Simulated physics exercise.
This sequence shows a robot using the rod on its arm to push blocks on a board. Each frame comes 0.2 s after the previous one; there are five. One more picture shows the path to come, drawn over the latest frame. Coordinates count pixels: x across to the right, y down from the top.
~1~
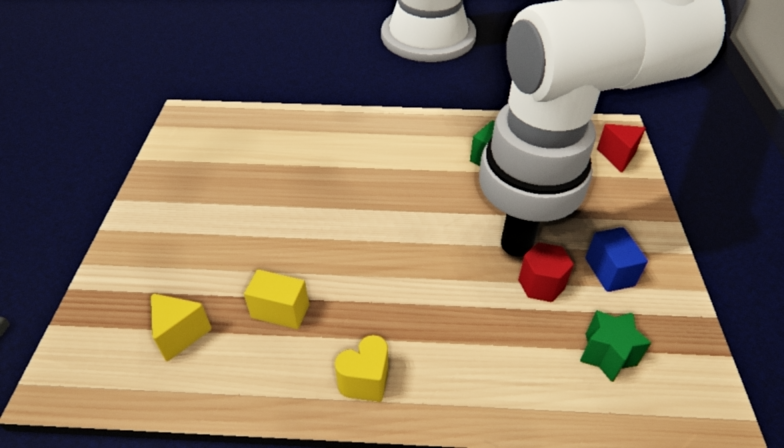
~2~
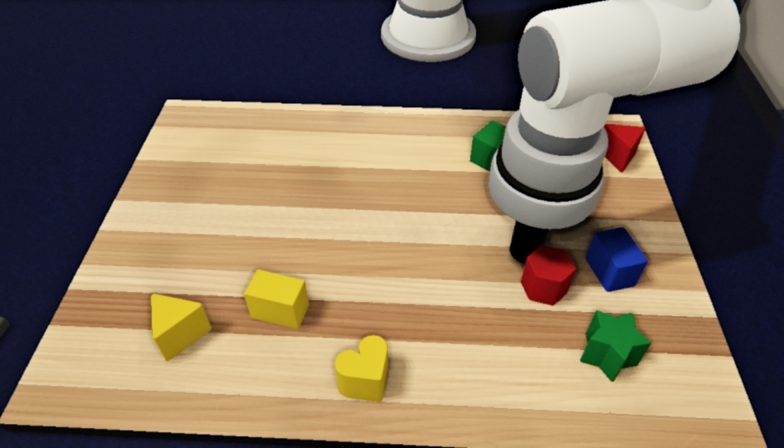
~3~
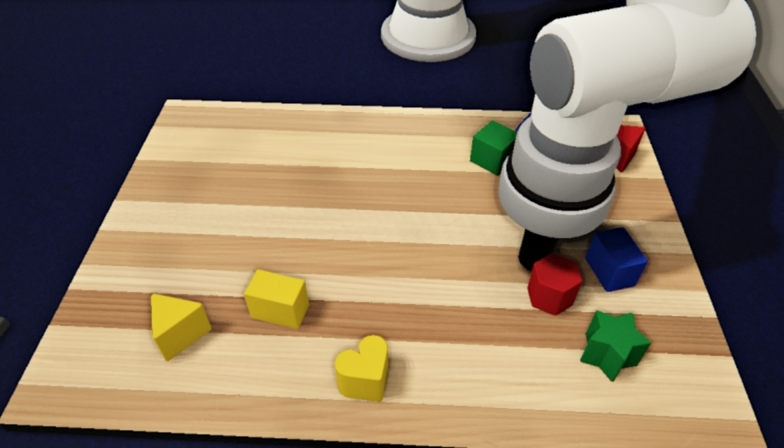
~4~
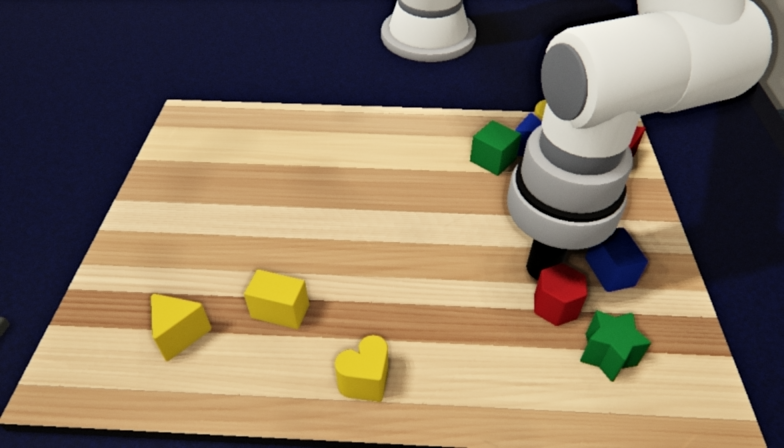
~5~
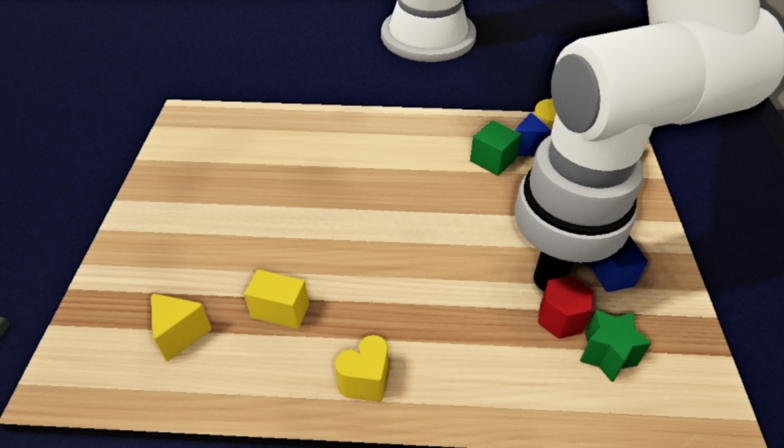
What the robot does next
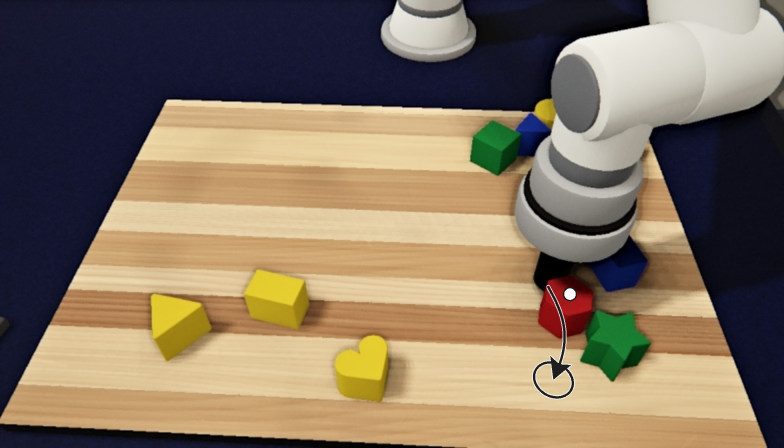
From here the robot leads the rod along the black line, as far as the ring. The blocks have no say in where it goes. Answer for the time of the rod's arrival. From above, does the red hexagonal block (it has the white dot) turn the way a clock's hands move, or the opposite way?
Its spin: Anticlockwise.
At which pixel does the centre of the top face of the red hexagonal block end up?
Expect it around (594, 394).
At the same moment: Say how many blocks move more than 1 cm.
The count is two.
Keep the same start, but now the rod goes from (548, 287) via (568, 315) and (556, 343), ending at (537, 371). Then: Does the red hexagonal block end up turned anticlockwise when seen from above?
Yes
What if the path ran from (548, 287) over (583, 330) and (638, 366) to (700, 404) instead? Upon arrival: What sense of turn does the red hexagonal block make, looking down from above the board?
Clockwise.
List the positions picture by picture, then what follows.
The first frame shows rod's lower end (517, 245); red hexagonal block (549, 259); green star-shaped block (620, 332); blue oblong block (621, 246).
The second frame shows rod (526, 251); red hexagonal block (552, 262).
The third frame shows rod (535, 259); red hexagonal block (558, 271).
The fourth frame shows rod (543, 269); red hexagonal block (564, 282).
The fifth frame shows rod (550, 280); red hexagonal block (570, 294); green star-shaped block (620, 332); blue oblong block partly hidden.
Drawn move, from (548, 287) through (561, 316) and (564, 348) to (553, 380); the dot is on the red hexagonal block.
On the path given first. One third of the way, rod (564, 311); red hexagonal block (582, 328); green star-shaped block (632, 341).
Two thirds of the way, rod (566, 342); red hexagonal block (588, 363); green star-shaped block (636, 344), turned 25° anticlockwise.
At the end, rod (556, 373); red hexagonal block (594, 394), turned 20° anticlockwise; green star-shaped block (636, 345), turned 25° anticlockwise; blue oblong block still.
